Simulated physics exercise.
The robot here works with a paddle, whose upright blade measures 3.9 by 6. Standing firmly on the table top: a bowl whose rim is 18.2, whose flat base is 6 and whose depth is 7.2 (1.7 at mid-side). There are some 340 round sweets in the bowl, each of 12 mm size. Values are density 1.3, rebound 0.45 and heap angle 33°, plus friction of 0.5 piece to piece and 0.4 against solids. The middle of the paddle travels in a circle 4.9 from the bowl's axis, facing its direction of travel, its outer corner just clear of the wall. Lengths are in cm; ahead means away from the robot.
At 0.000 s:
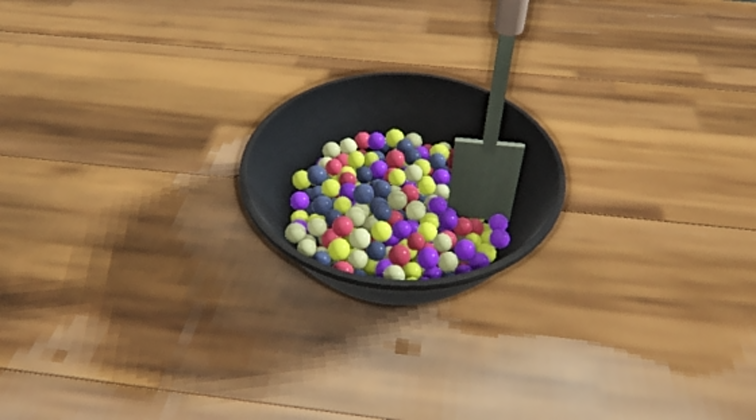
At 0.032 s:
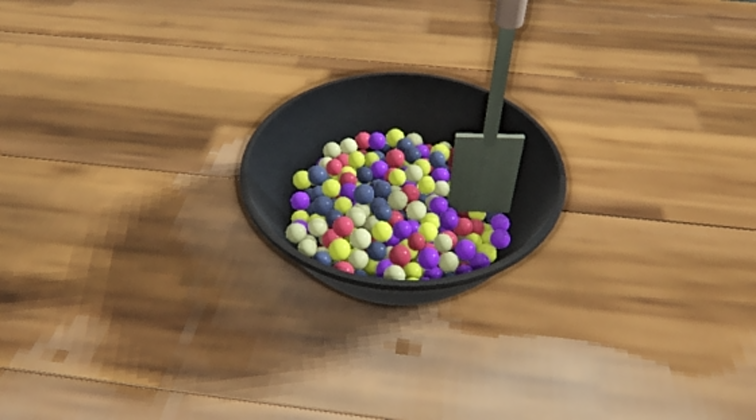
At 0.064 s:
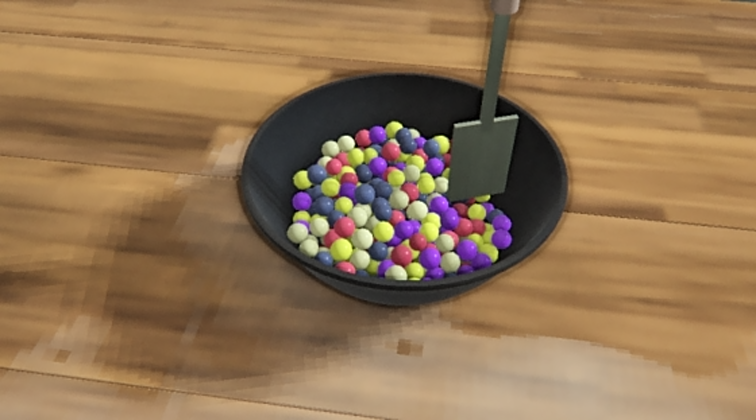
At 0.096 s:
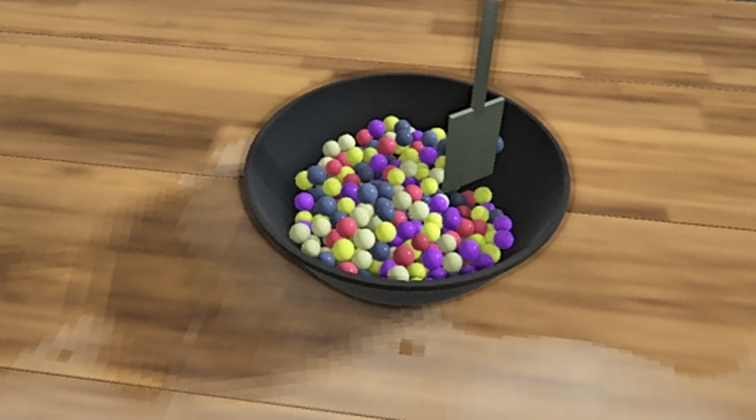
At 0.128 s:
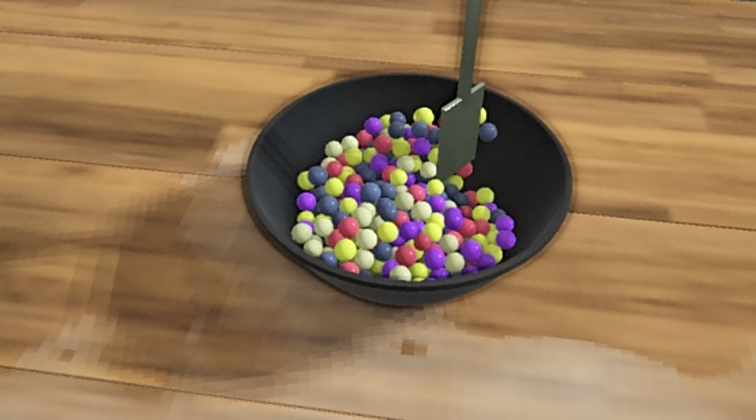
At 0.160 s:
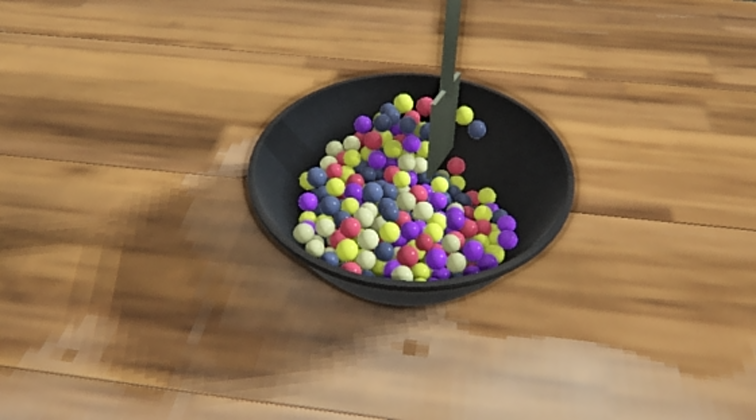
A grey paddle swept from the right side of a black bowl around toward the back, turning edge-on as it pushed through small purple, yellow, red, blue and white balls, shifting some near the back.
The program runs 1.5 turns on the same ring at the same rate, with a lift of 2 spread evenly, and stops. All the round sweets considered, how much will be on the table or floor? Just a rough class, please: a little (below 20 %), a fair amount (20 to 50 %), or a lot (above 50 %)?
A little.
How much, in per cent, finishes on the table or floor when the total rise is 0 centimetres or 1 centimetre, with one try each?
20 and 10 %.
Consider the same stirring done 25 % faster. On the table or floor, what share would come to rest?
10 %.
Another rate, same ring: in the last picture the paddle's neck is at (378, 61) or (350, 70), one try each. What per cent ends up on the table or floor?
About 20 per cent, then about 25 per cent.
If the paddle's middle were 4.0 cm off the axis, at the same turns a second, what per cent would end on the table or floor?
Then some 5 percent.
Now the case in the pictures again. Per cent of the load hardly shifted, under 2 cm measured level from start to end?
I'd say something near 50 percent.
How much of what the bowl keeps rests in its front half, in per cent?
Near 45 per cent of what stays in the bowl.
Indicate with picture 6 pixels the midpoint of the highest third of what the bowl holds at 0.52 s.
About (407, 248) in the last picture.
After 0.52 s, 254° round, highest piece 9 above the table; 327 in the bowl, 7 on the table or floor, 5 in flight or on the tool.
After 0.89 s, 78° round, highest piece 8 above the table; 320 in the bowl, 18 on the table or floor, 1 in flight or on the tool.
After 1.27 s, 180° round, highest piece 6 above the table; 320 in the bowl, 19 on the table or floor.
After 1.97 s, 180° round, highest piece 6 above the table; 320 in the bowl, 19 on the table or floor.
In the end, 320 in the bowl, 19 on the table or floor. That is 6 % on the table or floor.
